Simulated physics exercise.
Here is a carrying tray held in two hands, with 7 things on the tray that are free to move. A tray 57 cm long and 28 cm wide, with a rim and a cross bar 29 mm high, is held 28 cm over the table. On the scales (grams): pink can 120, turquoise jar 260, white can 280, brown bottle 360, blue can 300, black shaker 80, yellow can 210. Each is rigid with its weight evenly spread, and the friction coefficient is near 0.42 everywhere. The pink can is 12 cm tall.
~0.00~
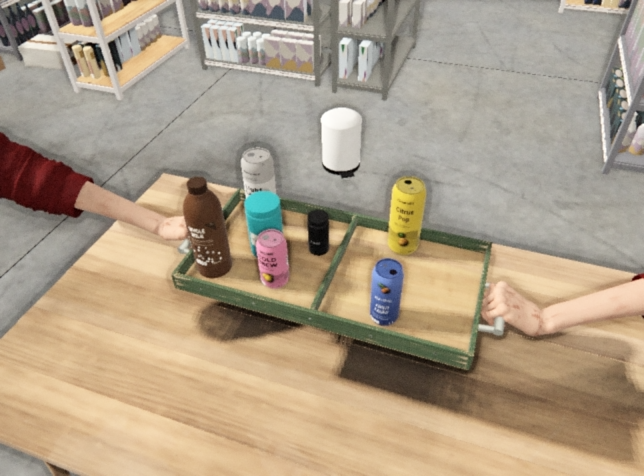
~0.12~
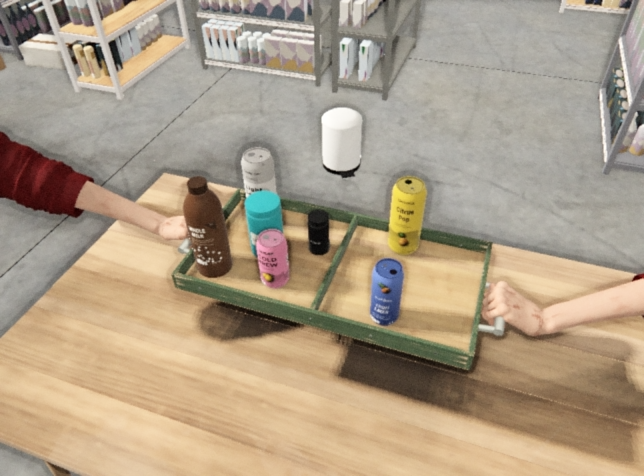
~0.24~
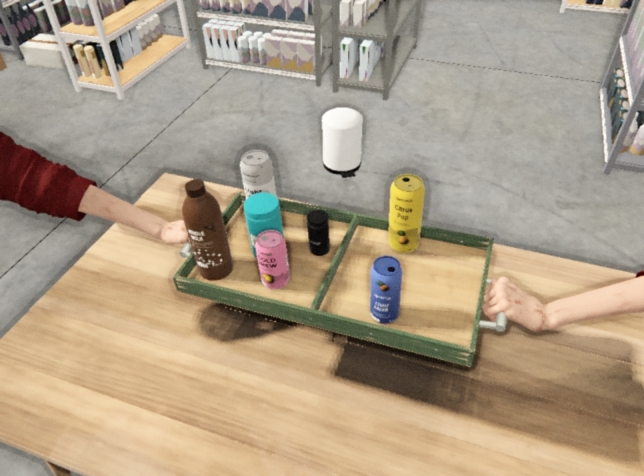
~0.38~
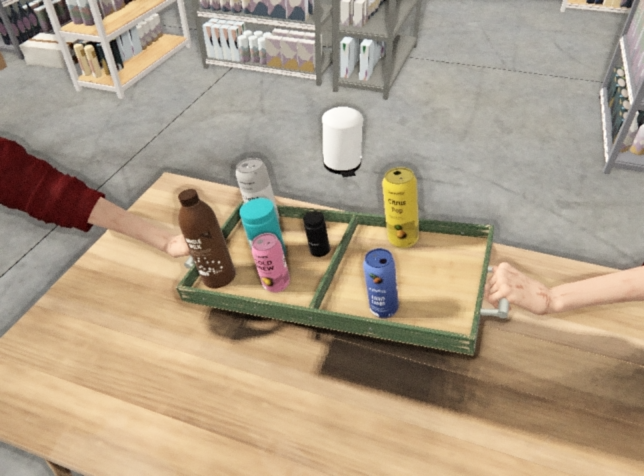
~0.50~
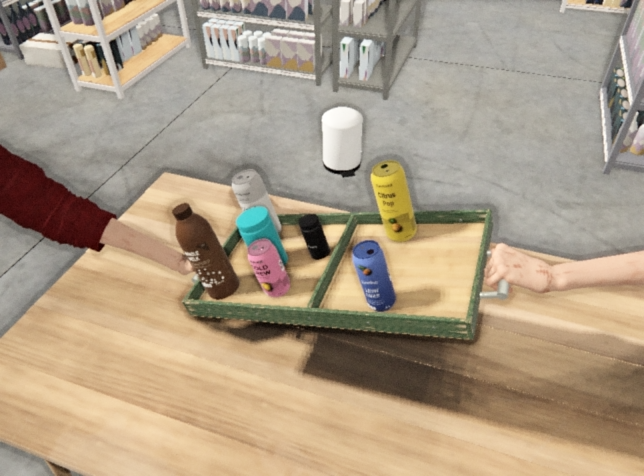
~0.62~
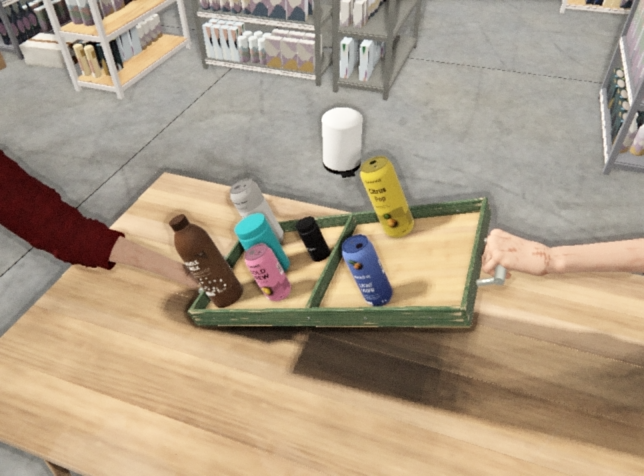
At the start, two hands hold a green-rimmed tray level above a wooden table, with a brown bottle, a turquoise jar, a black shaker and several cans standing on it. The tray then tilts steadily, its left edge lowering and its right edge rising, and the containers lean left with it.
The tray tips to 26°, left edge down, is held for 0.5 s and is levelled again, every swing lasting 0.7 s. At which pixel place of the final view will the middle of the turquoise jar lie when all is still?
Look near (225, 216).
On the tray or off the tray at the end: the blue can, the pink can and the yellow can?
The blue can ends on the tray; the pink can is still on the tray; the yellow can ends on the tray.
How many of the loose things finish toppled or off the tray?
That comes to 4.
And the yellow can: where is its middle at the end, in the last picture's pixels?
Around (266, 205).
By 0.92 s, tilt 26°, left edge down; brown bottle now off the tray; turquoise jar 2 cm from its spot near (257, 251); yellow can rocked 61° off its seat.
By 1.12 s, tilt 26°, left edge down; white can now off the tray; turquoise jar 6 cm from its spot near (242, 253); yellow can upside down.
By 1.32 s, tilt 26°, left edge down; turquoise jar rocked 3° off its seat near (230, 254); yellow can on its side; blue can rocked 69° off its seat.
By 1.72 s, tilt 8°, left edge down; turquoise jar 9 cm from its spot near (225, 228); yellow can on its side; blue can rocked 69° off its seat.
When it is over (2.5 s), off the tray, white can and brown bottle; lying over on the tray, blue can and yellow can; not toppled but over 5 cm from the start, pink can, turquoise jar and black shaker. In the last view, turquoise jar near (225, 216).
